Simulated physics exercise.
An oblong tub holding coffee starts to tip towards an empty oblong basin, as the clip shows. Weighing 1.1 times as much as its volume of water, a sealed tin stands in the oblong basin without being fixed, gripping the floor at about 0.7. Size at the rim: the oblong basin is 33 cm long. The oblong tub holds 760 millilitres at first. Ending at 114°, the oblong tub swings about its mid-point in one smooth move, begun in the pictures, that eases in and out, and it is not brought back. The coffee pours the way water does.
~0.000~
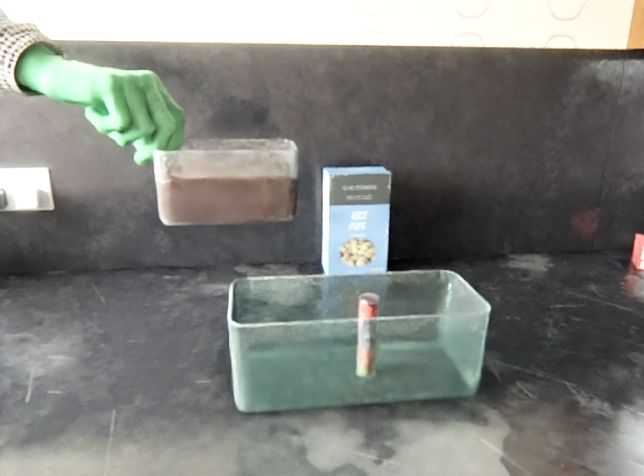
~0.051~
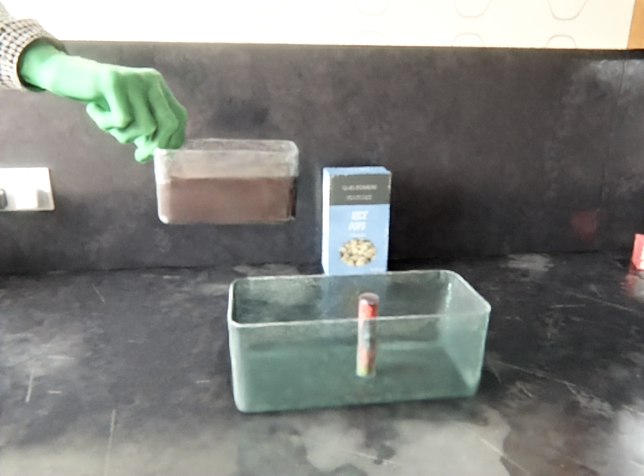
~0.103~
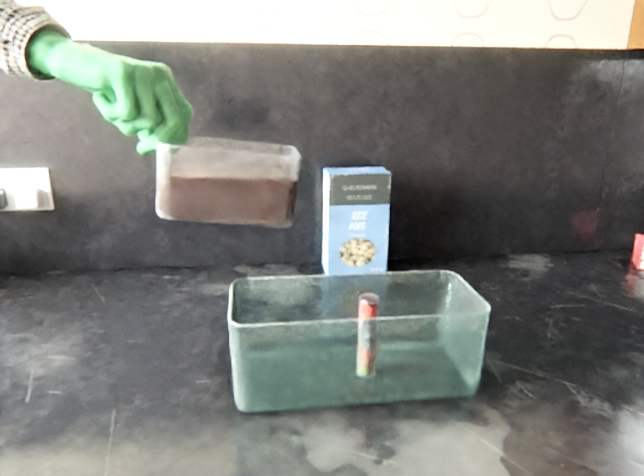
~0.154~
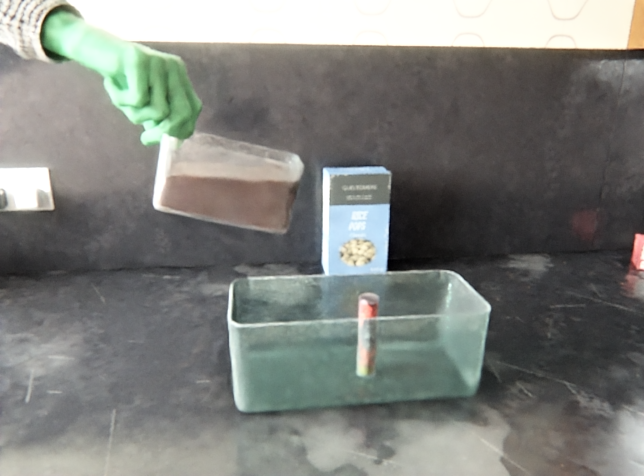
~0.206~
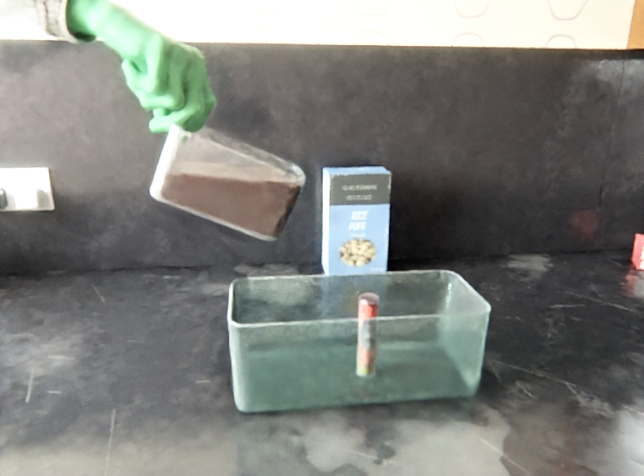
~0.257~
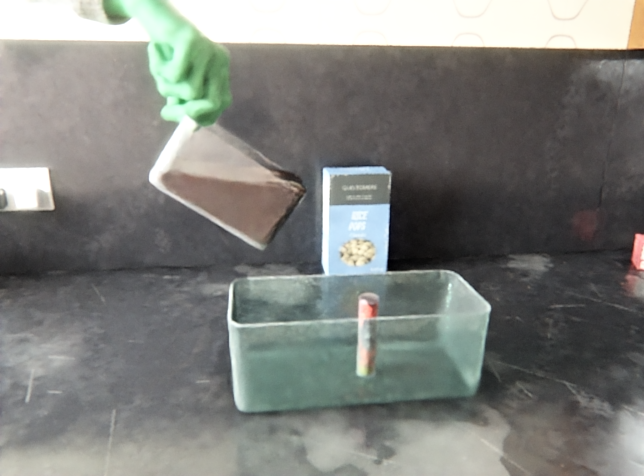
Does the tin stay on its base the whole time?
No, it tips over.
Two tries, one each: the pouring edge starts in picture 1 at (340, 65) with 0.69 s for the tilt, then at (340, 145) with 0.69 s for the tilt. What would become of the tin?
Run one: It does not tip. Run two: It does not tip.
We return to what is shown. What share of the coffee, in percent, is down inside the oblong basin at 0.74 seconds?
90 %, more or less.
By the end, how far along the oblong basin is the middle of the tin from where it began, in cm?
Net tin displacement: Roughly 8.5 cm.
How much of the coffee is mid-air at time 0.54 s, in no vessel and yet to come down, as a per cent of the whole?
I'd say close to 46 per cent.
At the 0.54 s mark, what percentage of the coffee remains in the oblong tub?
I'd put it near 20 percent.
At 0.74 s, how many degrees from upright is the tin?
Lean: Around 15° from upright.
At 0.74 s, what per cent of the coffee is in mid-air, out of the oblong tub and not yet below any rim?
Estimate: Around 5 per cent.
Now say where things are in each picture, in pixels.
Tilt 0°; pouring edge (294, 147); surface from (164, 171) to (292, 169); the oblong basin's rim runs from (231, 302) to (472, 291); the tin's top is at (369, 301), in the first picture.
Tilt 2°; pouring edge (295, 149); surface from (164, 170) to (292, 169), in the second picture.
Tilt 6°; pouring edge (297, 154); surface from (165, 169) to (293, 170), in the third picture.
Tilt 13°; pouring edge (300, 163); surface from (165, 167) to (295, 173), in the fourth picture.
Tilt 23°; pouring edge (301, 175); surface from (163, 165) to (298, 175), in the fifth picture.
Tilt 35°; pouring edge (301, 189); surface from (159, 163) to (297, 179); 1 per cent is over the edge, in the sixth picture.
Then, 0.54 s in, the tilt is 101° and 20 per cent is still to pour; the tin stands where it began.
Then, 0.74 s in, the tilt is 114° and 3 per cent is still to pour; the tin leans 17°.
Then, 0.96 s in, the tilt is 114° and 0 per cent is still to pour; the tin lies on its side.
Then, 1.19 s in, the tilt is 114° and 0 per cent is still to pour; the tin lies on its side.
Finally, the tin lies on its side.
